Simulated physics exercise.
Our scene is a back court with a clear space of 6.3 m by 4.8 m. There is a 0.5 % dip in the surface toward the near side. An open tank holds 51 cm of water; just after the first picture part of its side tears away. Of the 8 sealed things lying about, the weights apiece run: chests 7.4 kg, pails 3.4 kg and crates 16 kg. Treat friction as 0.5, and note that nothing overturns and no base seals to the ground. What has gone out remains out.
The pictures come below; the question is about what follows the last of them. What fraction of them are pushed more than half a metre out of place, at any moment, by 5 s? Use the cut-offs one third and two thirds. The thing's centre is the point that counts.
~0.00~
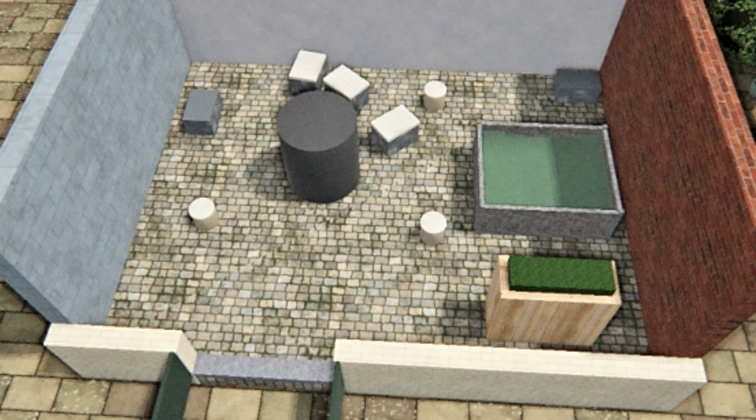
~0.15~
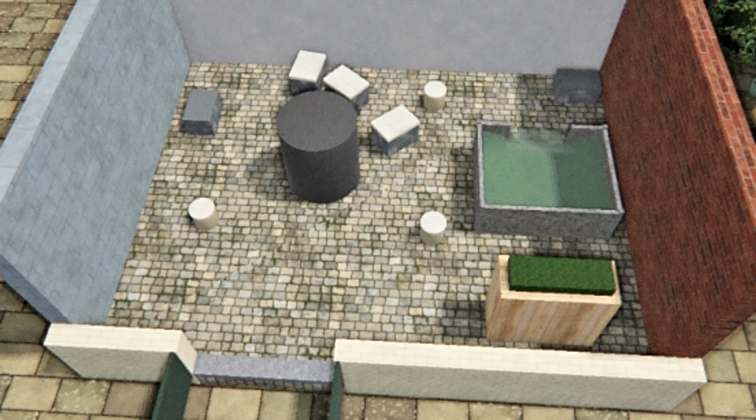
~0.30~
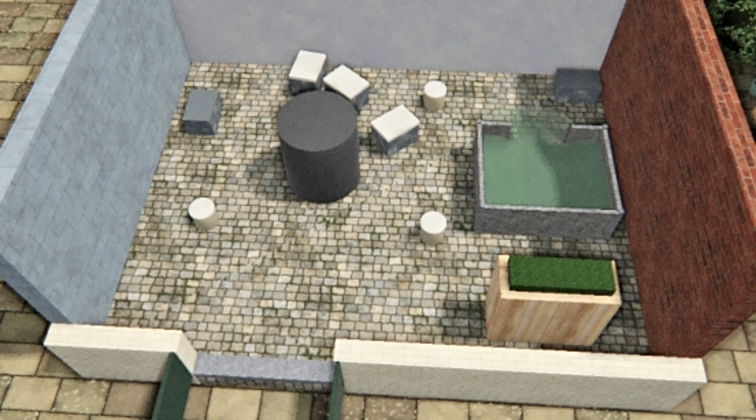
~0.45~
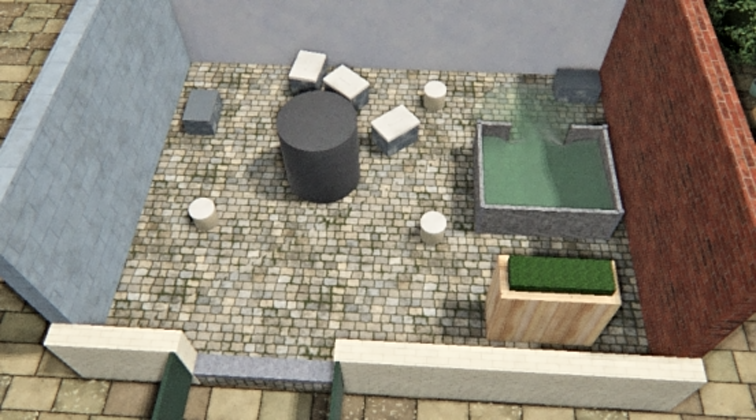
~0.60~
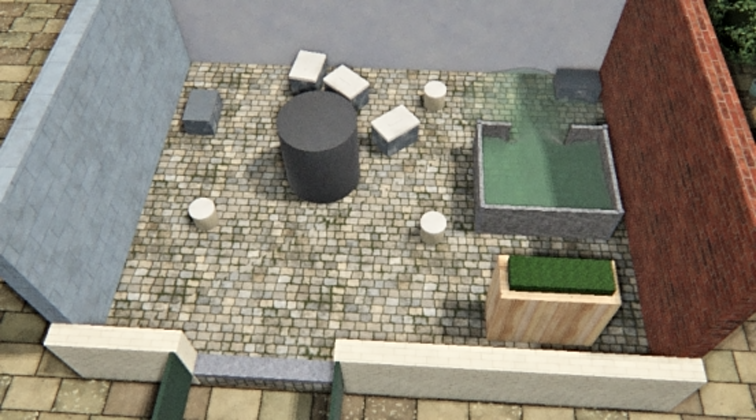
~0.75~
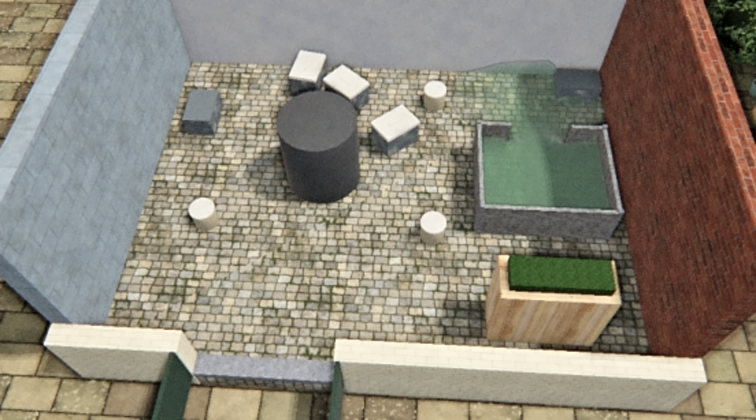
One to two thirds.
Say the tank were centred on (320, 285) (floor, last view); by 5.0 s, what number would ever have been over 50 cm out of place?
Result: 1.
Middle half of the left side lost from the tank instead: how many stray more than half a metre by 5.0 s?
Count: 3.
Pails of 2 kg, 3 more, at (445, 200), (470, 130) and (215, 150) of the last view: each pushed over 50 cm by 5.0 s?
Each in turn ends up within the limit, within the limit, beyond the limit.
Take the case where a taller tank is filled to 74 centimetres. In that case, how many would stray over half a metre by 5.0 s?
It would come to 6 of them.
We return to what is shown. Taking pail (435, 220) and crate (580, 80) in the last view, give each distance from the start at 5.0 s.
First: 0 cm. Second: 80 cm.
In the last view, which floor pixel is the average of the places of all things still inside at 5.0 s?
I'd put it around (326, 159).
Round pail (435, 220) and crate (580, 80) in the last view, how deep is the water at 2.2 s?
Some 0 cm at the first, some 21 cm at the second.
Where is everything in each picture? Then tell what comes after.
A crate at (579, 79), on the bottom; a chest at (308, 65), on the bottom; water covers 2.1 m2; 0 of 8 have shifted, in the first frame.
A crate at (579, 79), on the bottom; a chest at (308, 65), on the bottom; 2.6 m2 under water; 0 of 8 have shifted, in the second frame.
A crate at (579, 79), on the bottom; a chest at (308, 65) rests on the ground; 3.1 m2 under water; 0 of 8 have shifted, in the third frame.
A crate at (579, 79) rests on the ground; a chest at (308, 65) rests on the ground; 3.9 m2 under water; 0 of 8 have shifted, in the fourth frame.
A crate at (579, 79), on the bottom; a chest at (308, 65) rests on the ground; 4.4 m2 under water; 0 of 8 have shifted, in the fifth frame.
A crate at (579, 78), on the bottom; a chest at (308, 65) rests on the ground; 4.9 m2 under water; 0 of 8 have shifted, in the sixth frame.
After 1.1 s 0 of 8 are over 50 cm from their spots; 1 afloat.
After 2.2 s 0 of 8 are over 50 cm from their spots; 1 afloat.
After 3.5 s 4 of 8 are over 50 cm from their spots; 1 afloat.
After 5.0 s 4 of 8 are over 50 cm from their spots, and 4 have been at some point; 2 afloat.
